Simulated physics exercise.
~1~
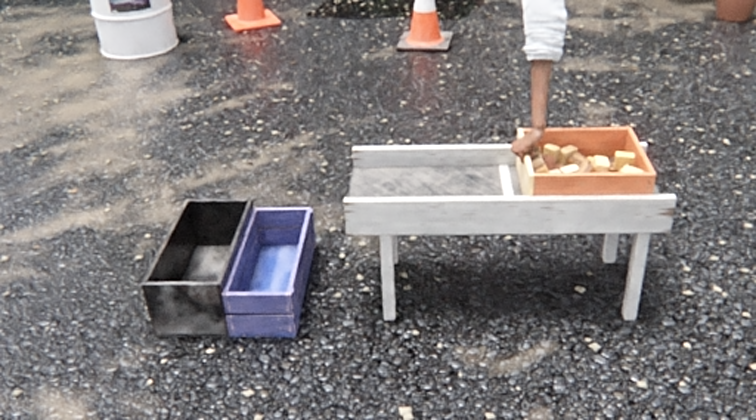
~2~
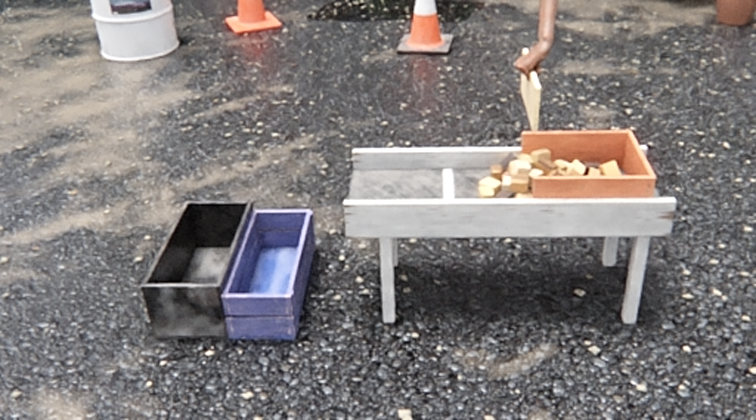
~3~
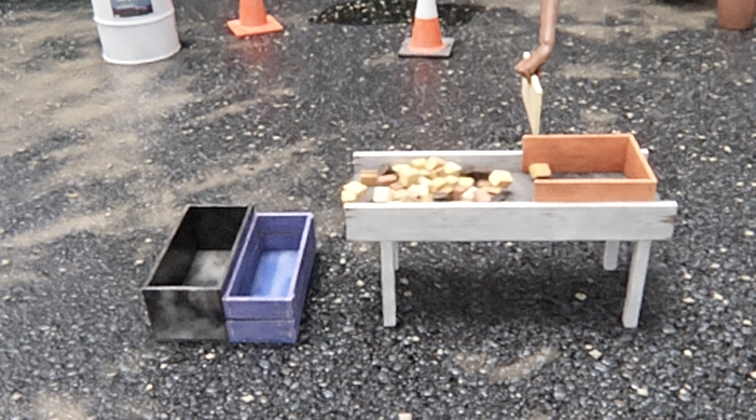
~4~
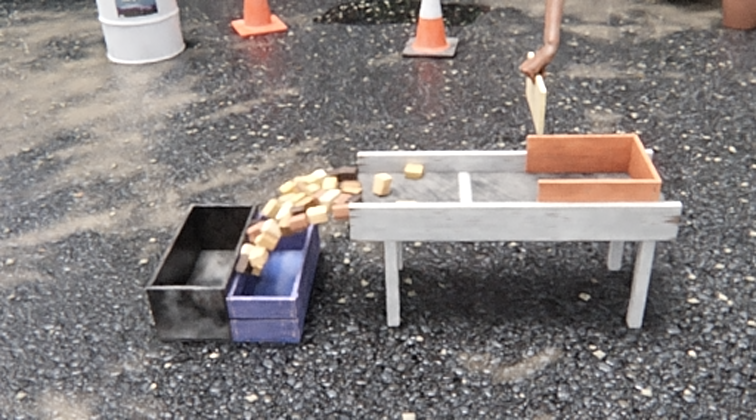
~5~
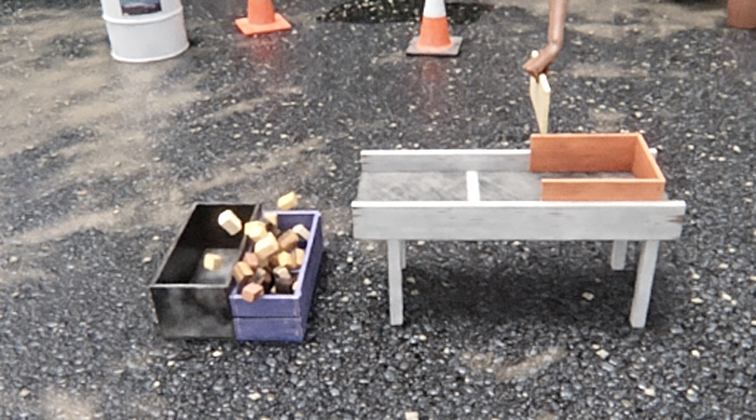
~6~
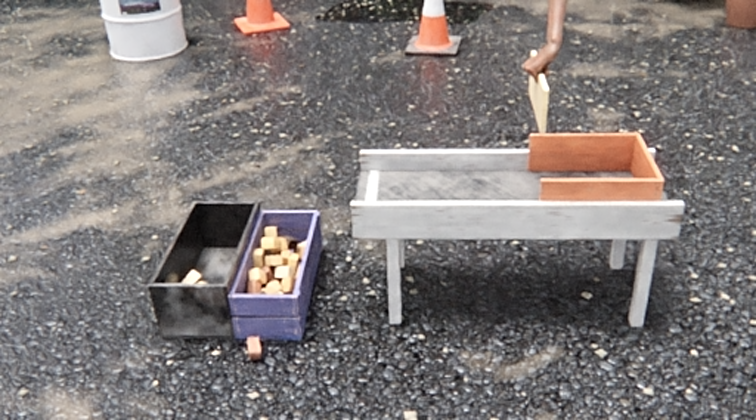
Wooden blocks riding a belt leftward from an orange pen after a hand lifts the gate, most dropping into a blue box.
